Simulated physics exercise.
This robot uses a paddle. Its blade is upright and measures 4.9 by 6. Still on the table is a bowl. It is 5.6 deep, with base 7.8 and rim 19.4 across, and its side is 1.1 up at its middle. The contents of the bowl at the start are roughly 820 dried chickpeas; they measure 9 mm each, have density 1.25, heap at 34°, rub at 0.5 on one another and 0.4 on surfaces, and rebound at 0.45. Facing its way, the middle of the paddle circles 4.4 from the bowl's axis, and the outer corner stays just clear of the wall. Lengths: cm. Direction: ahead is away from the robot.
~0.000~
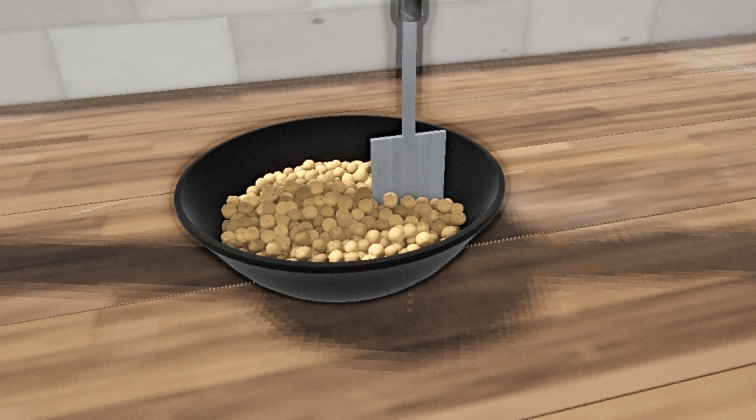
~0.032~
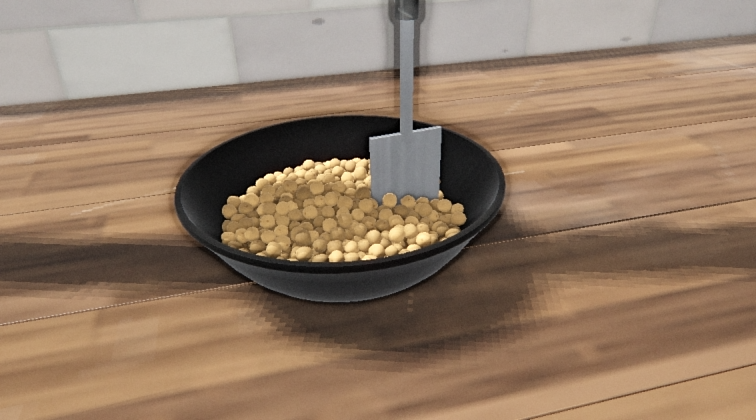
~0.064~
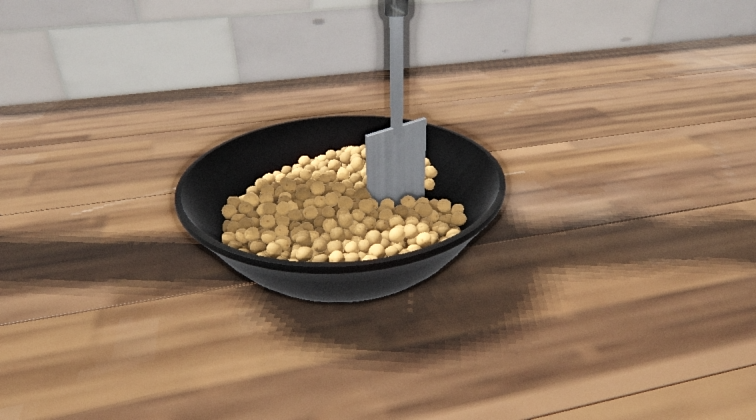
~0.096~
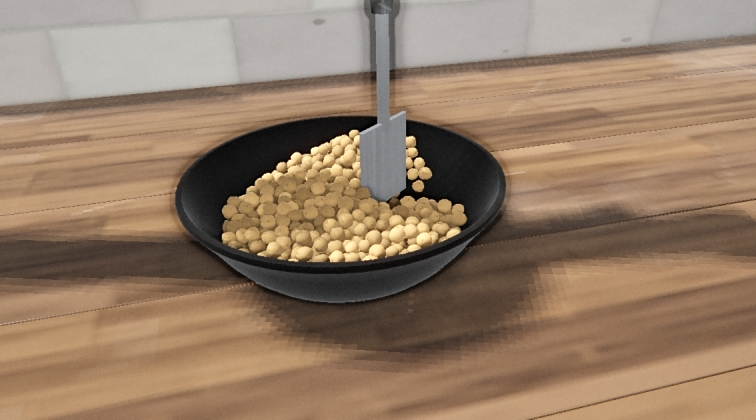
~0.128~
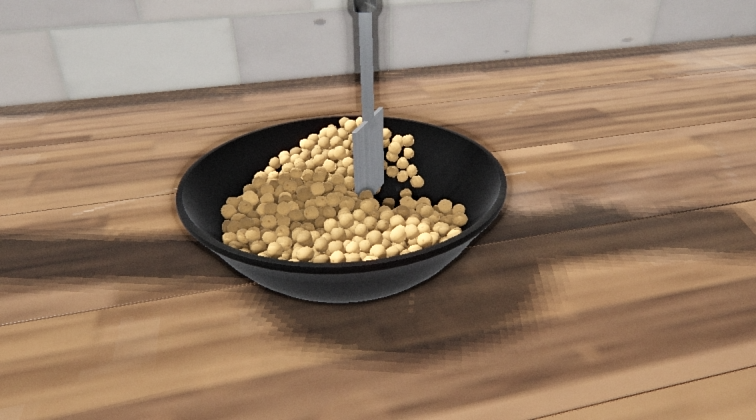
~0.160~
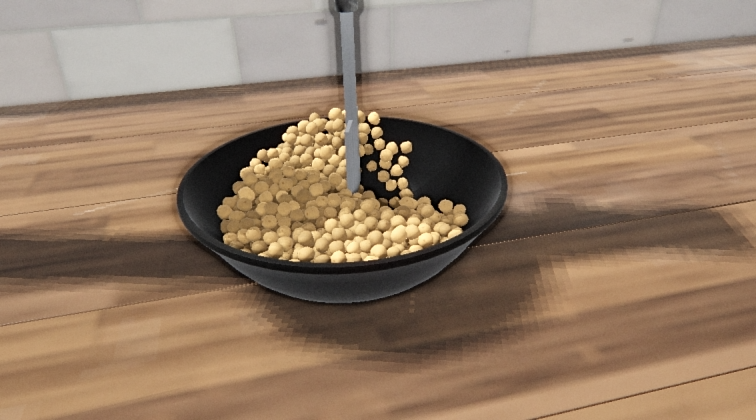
A grey paddle swept leftward through a black bowl of chickpeas on a wooden counter, turning edge-on as it went and pushing the ones at the back into a higher heap.
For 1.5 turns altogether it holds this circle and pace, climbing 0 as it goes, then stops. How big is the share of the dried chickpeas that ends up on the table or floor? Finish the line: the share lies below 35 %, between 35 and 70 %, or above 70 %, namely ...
... below 35 %.
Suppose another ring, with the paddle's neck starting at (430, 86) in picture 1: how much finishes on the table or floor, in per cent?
Roughly 15 per cent.
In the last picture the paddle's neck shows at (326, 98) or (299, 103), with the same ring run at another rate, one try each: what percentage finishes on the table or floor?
Some 35 and 45 per cent.
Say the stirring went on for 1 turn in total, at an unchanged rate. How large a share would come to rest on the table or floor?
About 15 per cent.
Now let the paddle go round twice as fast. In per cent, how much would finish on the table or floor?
That would be some 55 percent.
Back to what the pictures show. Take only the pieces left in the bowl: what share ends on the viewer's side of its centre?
About 65 per cent.
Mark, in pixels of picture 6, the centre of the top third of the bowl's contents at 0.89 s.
I'd point to about (313, 150).
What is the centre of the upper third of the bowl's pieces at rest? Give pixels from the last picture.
Centre, approx.: (291, 244).
After 0.52 s, 254° round, highest piece 8 above the table; 737 in the bowl, 55 on the table or floor, 29 in flight or on the tool.
After 0.89 s, 78° round, highest piece 8 above the table; 663 in the bowl, 140 on the table or floor, 18 in flight or on the tool.
After 1.27 s, 180° round, highest piece 6 above the table; 623 in the bowl, 198 on the table or floor.
After 1.97 s, 180° round, highest piece 6 above the table; 623 in the bowl, 198 on the table or floor.
At rest, 623 in the bowl, 198 on the table or floor. That is 24 % on the table or floor.
